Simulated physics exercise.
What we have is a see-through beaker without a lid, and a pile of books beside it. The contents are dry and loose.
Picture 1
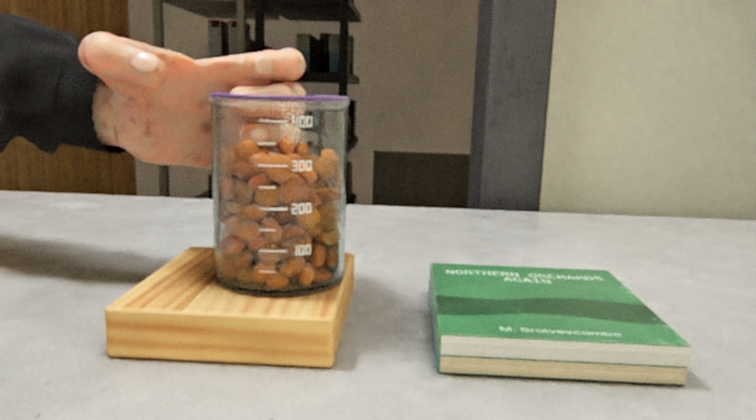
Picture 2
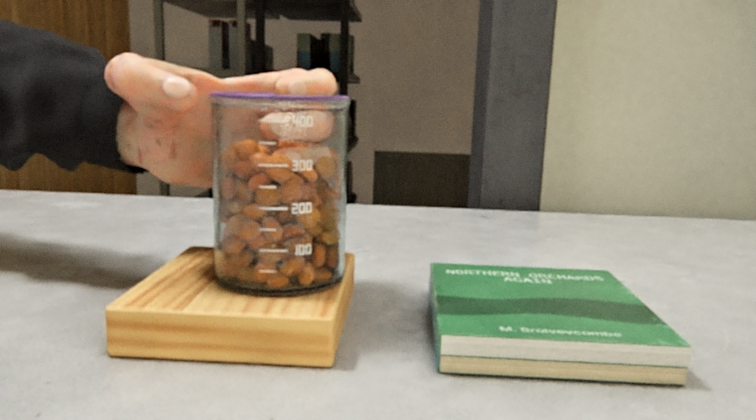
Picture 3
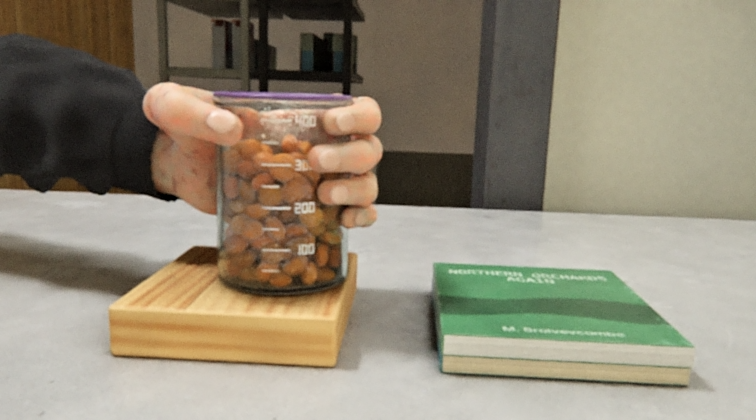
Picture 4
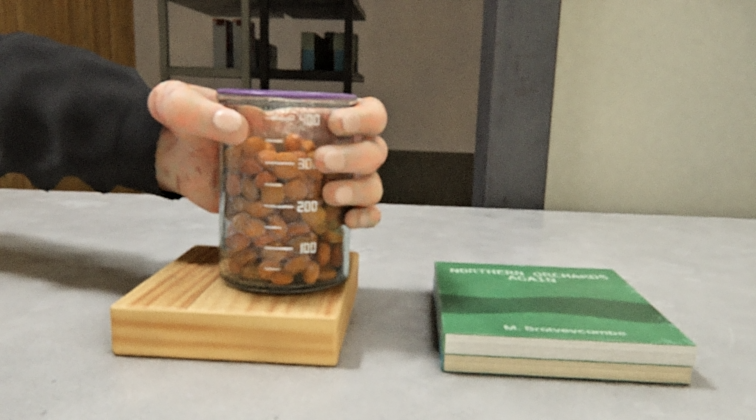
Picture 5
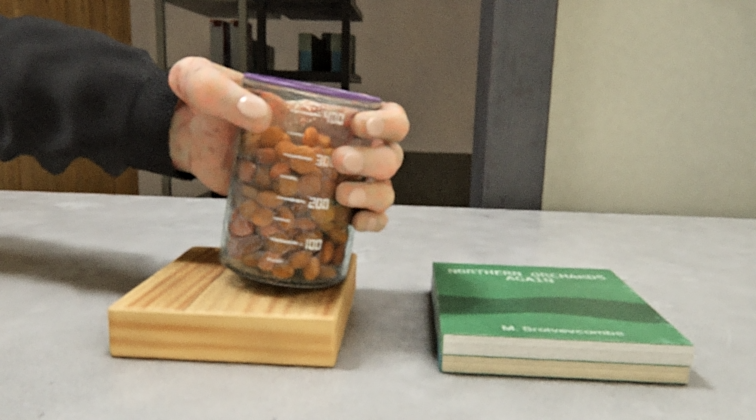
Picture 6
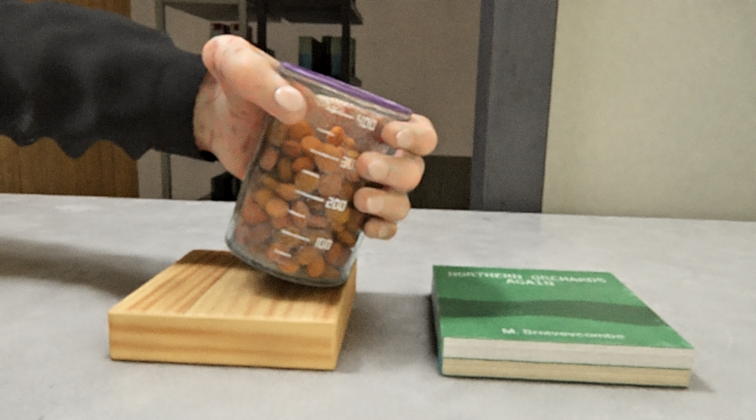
A clear, purple-rimmed beaker mostly full of small orange-brown pieces stands on a pale wooden block at left, with green-covered books lying at right on a grey tabletop. The fixed, roughly level close view shows dark shelves and a pale wall behind. A dark-sleeved hand reaches in from the left, wraps around the beaker, then tilts it modestly rightward, shifting it slightly right.
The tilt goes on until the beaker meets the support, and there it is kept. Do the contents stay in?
The filling spills over the rim.
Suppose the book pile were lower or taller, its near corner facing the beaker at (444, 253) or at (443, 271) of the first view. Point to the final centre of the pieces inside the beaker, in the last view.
First near (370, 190), then near (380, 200).
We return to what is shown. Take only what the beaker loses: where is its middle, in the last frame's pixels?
Around (568, 296).
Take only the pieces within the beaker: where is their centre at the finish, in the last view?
Roughly at (425, 244).
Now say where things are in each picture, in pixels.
In the first picture, beaker near (280, 187), three quarters full of bits of cat kibble; book pile near (537, 306), its top below the beaker's foot.
In the second picture, beaker near (281, 187), upright; rim near (346, 99); top of the contents near (286, 161).
In the third picture, beaker near (284, 186), upright; rim near (349, 99); book pile near (540, 306).
In the fourth picture, beaker near (286, 185), upright; rim near (353, 98); top of the contents near (292, 159).
In the fifth picture, beaker near (298, 178), leaning 9°; rim near (378, 101); book pile near (539, 305).
In the sixth picture, beaker near (317, 174), leaning 19°; rim near (409, 113); book pile near (540, 308), its top below the beaker's foot.
Then, 0.83 s on from there, the beaker leans 55°; everything is still inside.
Then, 1.56 s on from there, the beaker leans 86°; everything is still inside.
Then, 2.18 s on from there, the beaker rests on the book pile at 95°; a small part of the bits of cat kibble out of it.
In the end, the beaker rests on the book pile at 95°; a small part of the bits of cat kibble out of it.
